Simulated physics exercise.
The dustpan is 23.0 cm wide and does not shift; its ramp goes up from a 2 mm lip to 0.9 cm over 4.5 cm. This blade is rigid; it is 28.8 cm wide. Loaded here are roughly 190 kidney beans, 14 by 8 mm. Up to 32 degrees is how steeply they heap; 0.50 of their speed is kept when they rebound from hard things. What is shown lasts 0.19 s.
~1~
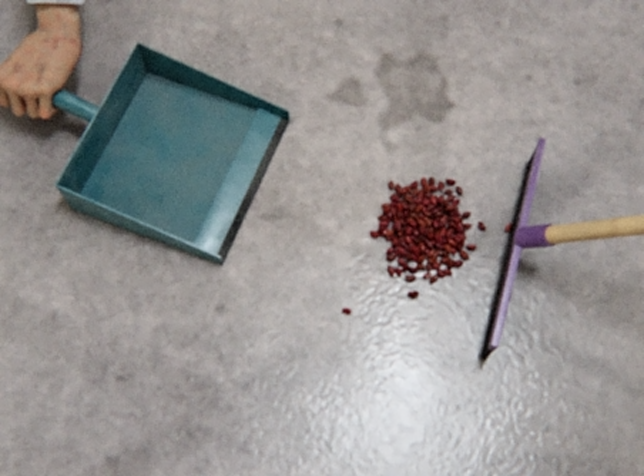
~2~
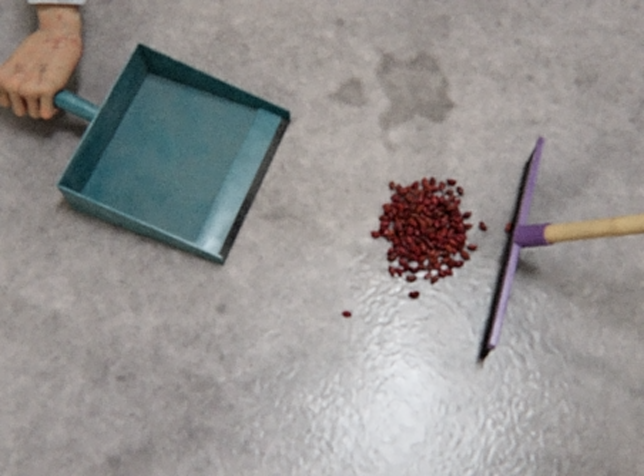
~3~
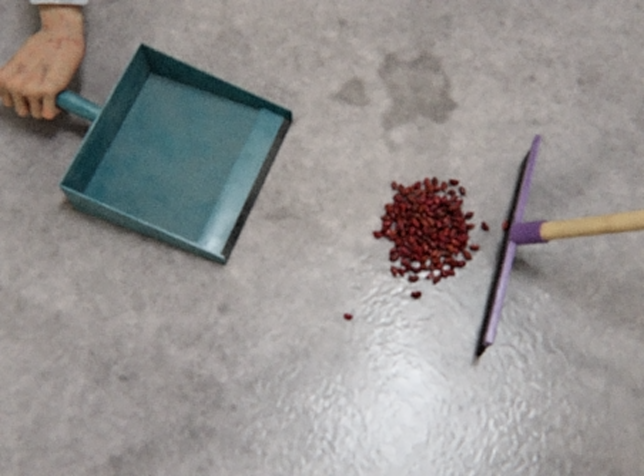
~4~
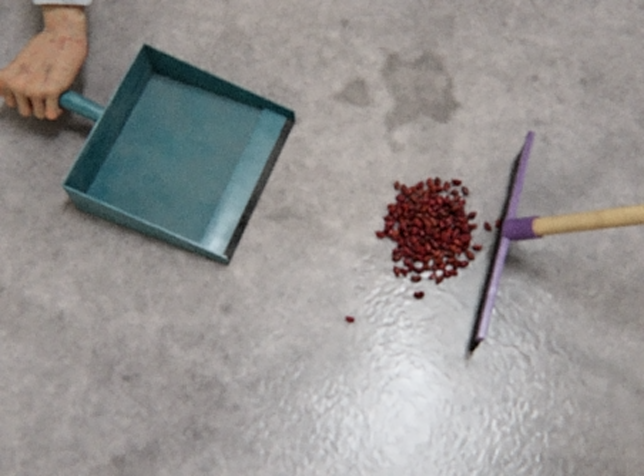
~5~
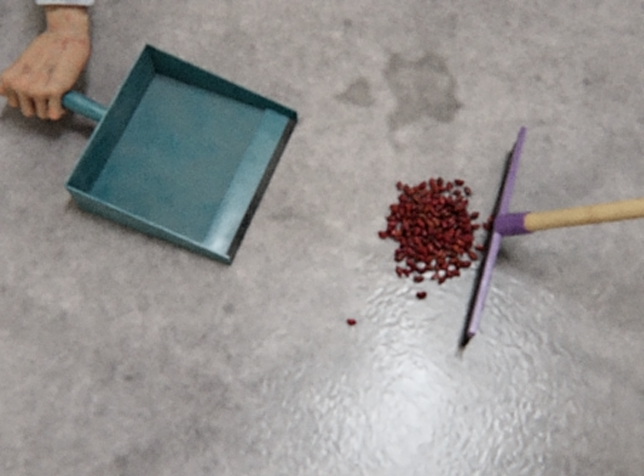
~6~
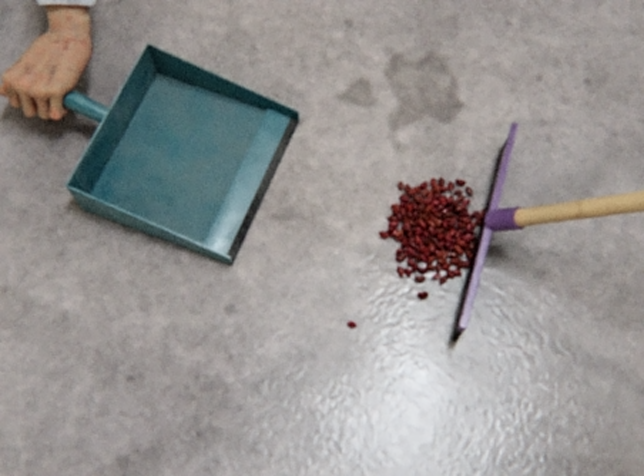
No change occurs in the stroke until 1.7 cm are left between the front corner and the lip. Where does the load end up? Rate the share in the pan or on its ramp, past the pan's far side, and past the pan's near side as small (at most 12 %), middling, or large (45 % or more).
In the pan or on its ramp: Middling; past the pan's far side: Small; past the pan's near side: Small.
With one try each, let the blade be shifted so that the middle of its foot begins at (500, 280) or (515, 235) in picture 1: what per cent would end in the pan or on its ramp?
I'd put it near 45 per cent for the first and near 40 per cent for the second.
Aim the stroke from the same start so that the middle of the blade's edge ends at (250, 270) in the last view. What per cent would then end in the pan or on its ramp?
About 30 per cent.
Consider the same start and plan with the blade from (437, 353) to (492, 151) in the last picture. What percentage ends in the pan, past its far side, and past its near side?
That ends as pan 40, far 5, and near 20.
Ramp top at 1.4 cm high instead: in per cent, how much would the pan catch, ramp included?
About 35 %.
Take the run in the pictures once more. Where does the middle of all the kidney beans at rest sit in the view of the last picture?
Roughly (276, 165).
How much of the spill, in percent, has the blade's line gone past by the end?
Roughly 0 percent of it.
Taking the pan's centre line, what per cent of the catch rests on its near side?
Something like 20 per cent of the catch.
Then, 0.34 s after the last picture, middle of the blade 16 cm from the lip; 0 % over the lip, far side 5 %, near side 0 %.
Then, 0.57 s after the last picture, middle of the blade 8 cm from the lip; 0 % over the lip, far side 5 %, near side 0 %.
Then, 0.91 s after the last picture, middle of the blade 3 cm from the lip; 40 % over the lip, far side 5 %, near side 5 %.
In the end, pan 40 %, far side 5 %, near side 5 %, in front of the lip or behind the blade 50 %.
